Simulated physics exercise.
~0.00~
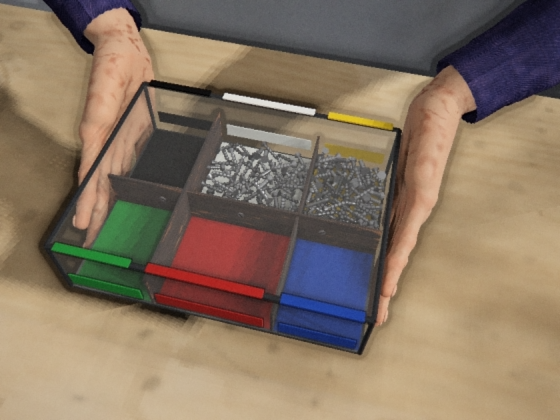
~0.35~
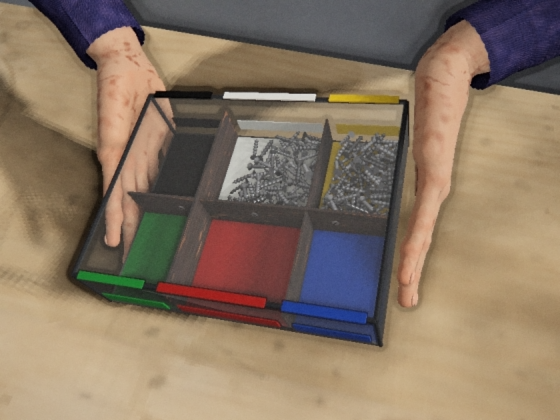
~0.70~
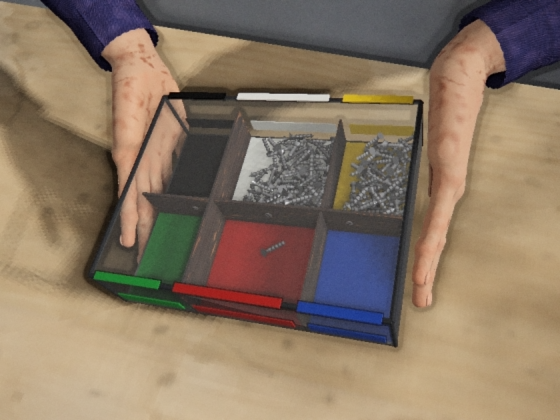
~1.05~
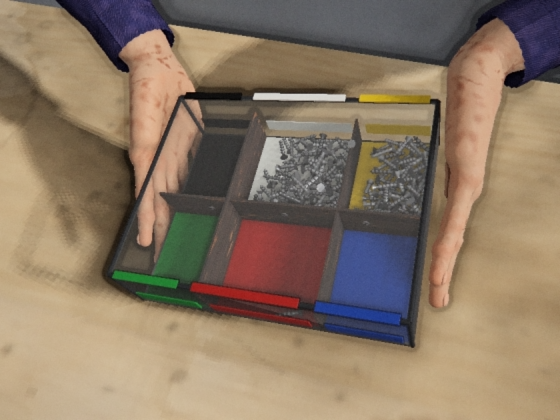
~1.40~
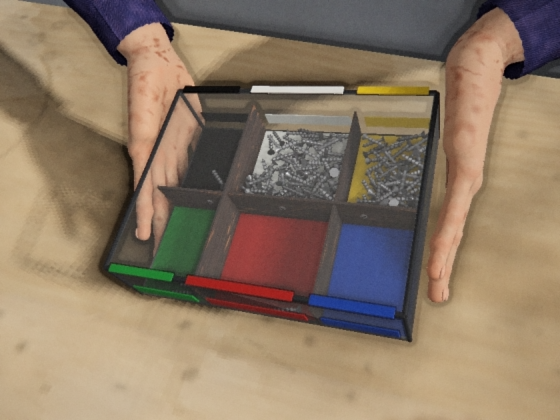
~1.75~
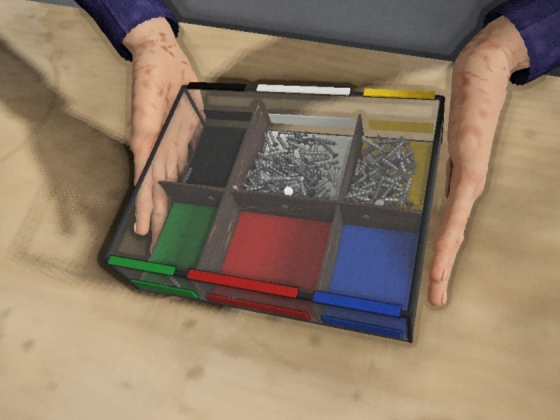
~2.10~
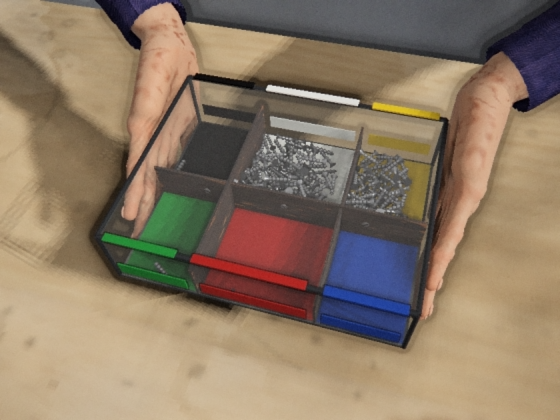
On a light wooden table, two hands tilted and shook a clear-lidded box of coloured compartments, jostling the many small screws inside, then lowered it back, leaving the screws in the white and yellow sections while the black, green, red and blue ones sat empty.
